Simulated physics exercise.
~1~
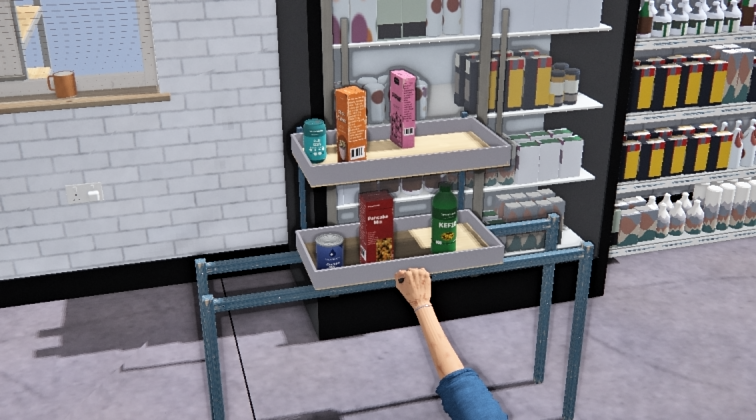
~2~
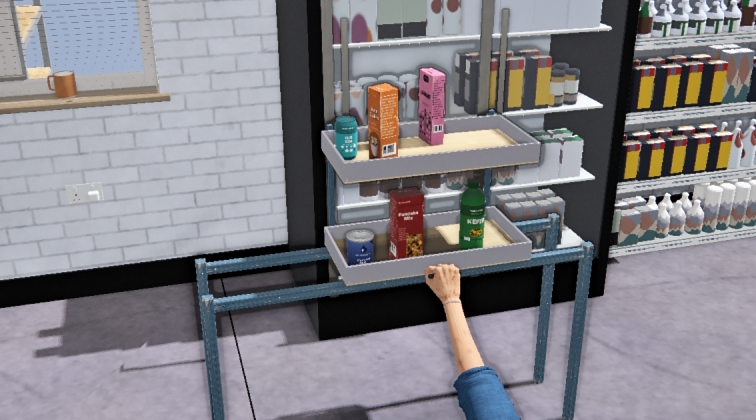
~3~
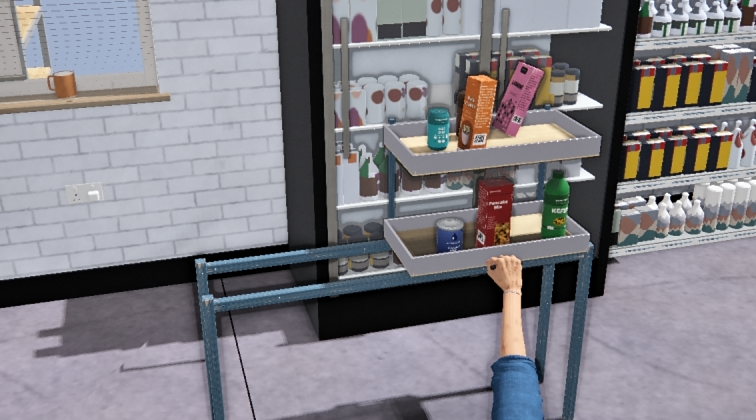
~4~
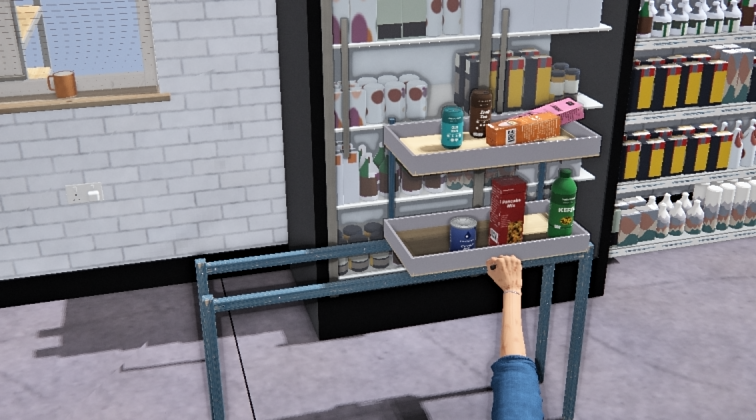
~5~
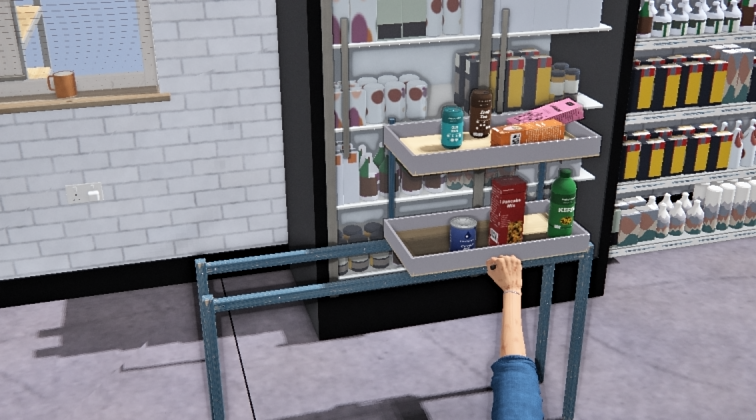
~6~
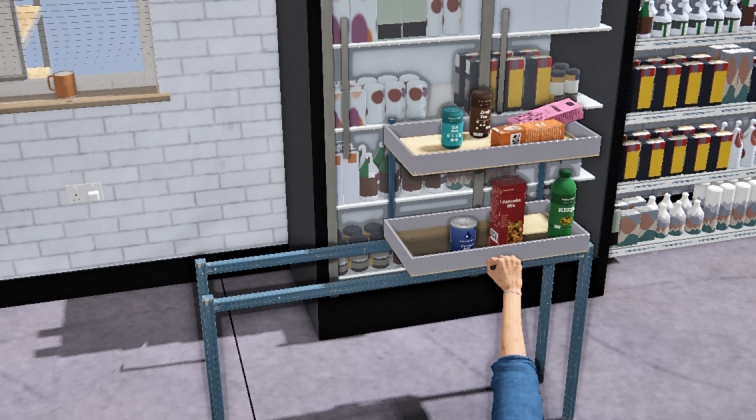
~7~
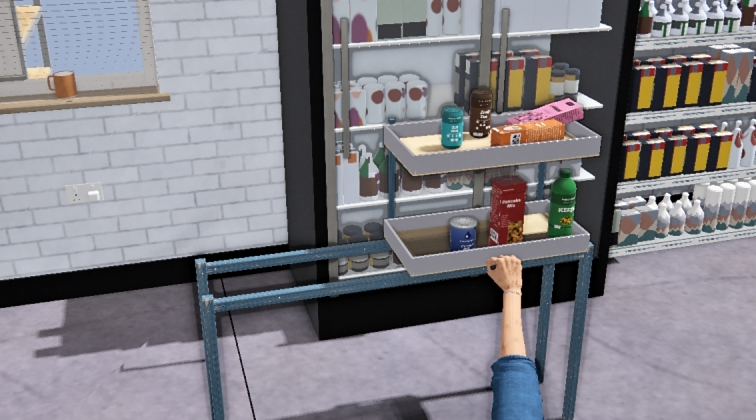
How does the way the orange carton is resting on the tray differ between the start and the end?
At the start the orange carton stands upright on the upper level, and by the end it is lying on its side there.
